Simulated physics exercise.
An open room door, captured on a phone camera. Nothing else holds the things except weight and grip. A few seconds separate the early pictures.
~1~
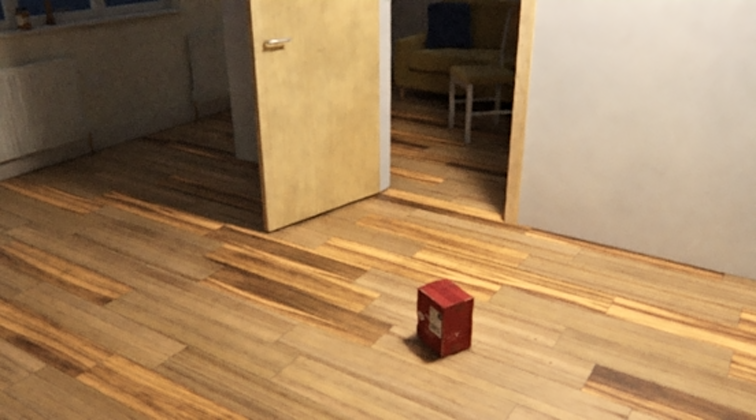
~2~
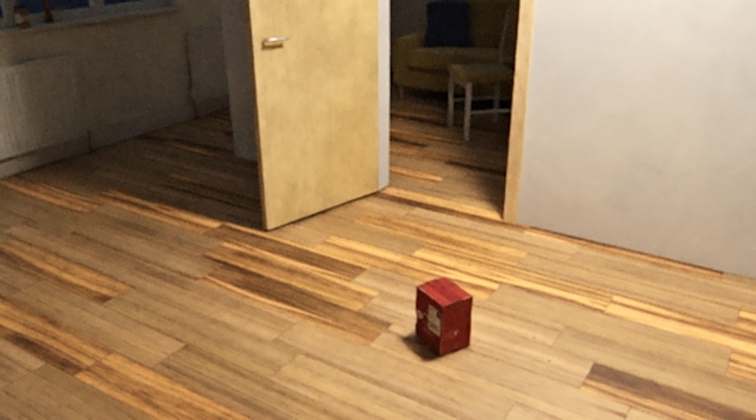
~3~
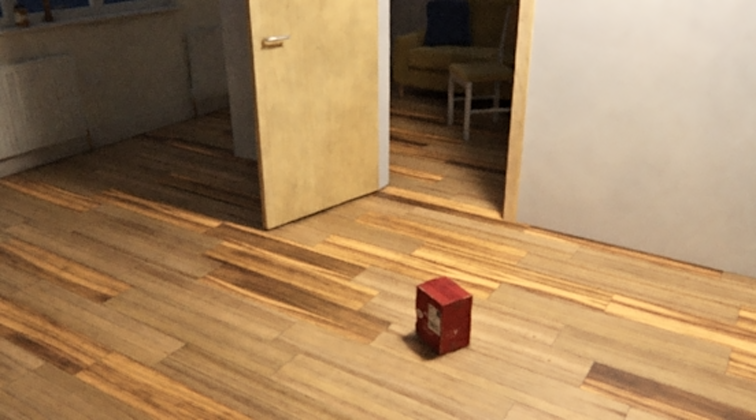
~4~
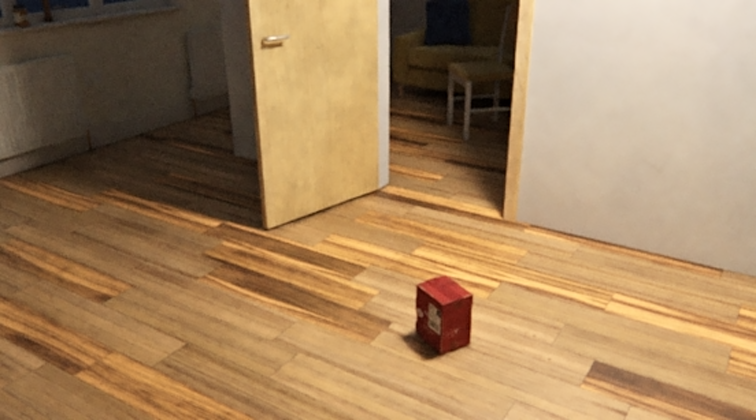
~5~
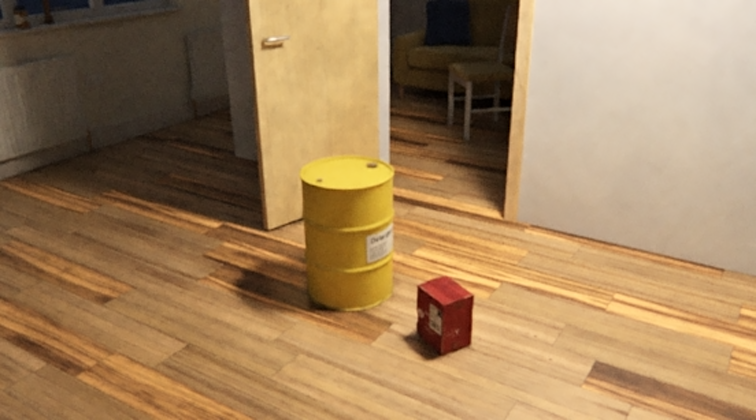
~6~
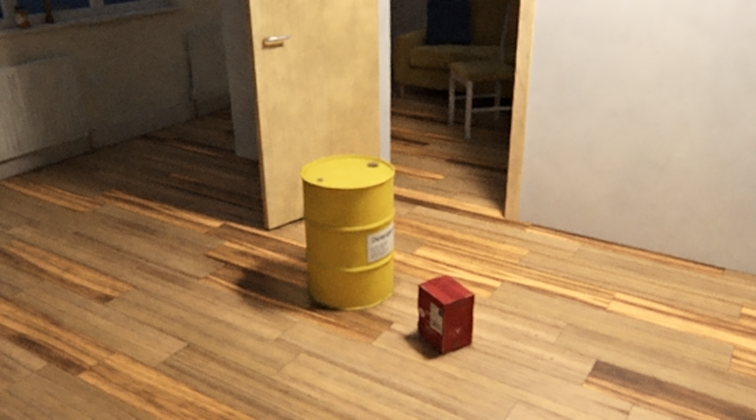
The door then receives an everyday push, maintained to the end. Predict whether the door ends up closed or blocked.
The push succeeds.
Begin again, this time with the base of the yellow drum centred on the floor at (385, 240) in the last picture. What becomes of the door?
Then it gets caught partway.
Then, 1.00 s on from there, door at 71°.
Then, 1.70 s on from there, door at 35°.
In the end, door at 0°; both unmoved. At the end, from the last picture's camera, yellow drum near (349, 231).
